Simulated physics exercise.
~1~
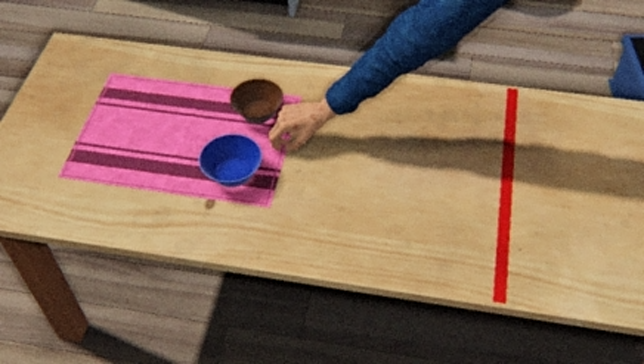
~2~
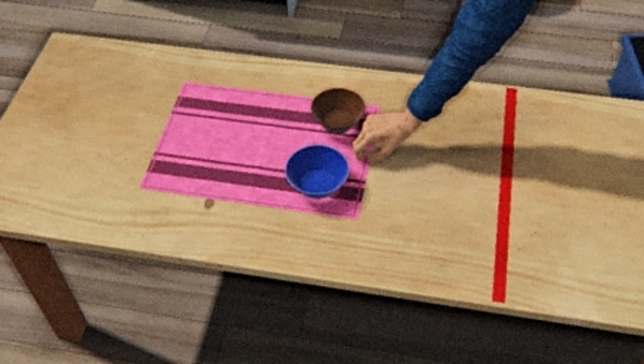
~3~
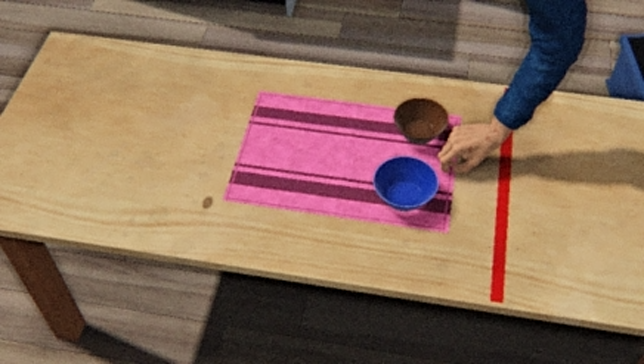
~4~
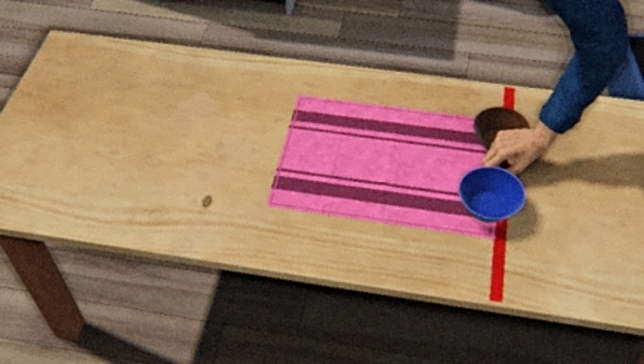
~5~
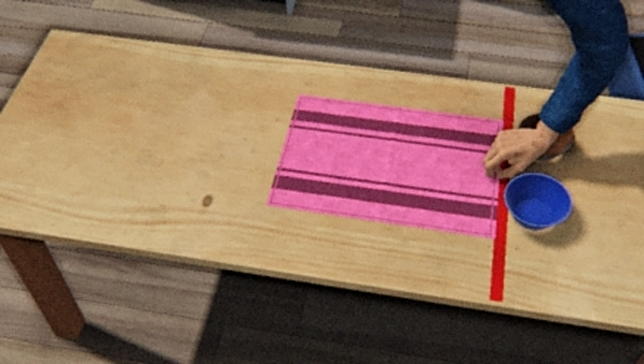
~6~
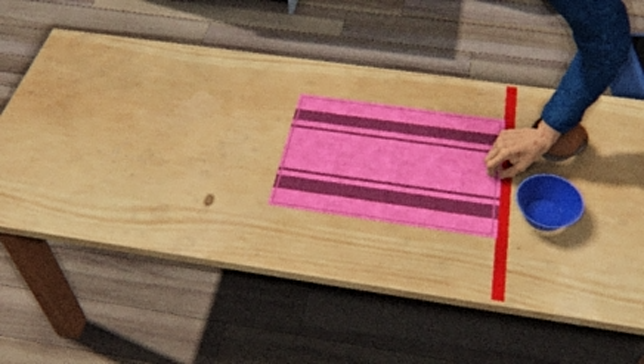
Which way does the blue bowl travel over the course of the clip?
The blue bowl travels to the right, first riding on the pink runner and then sliding off its front edge past the red tape.
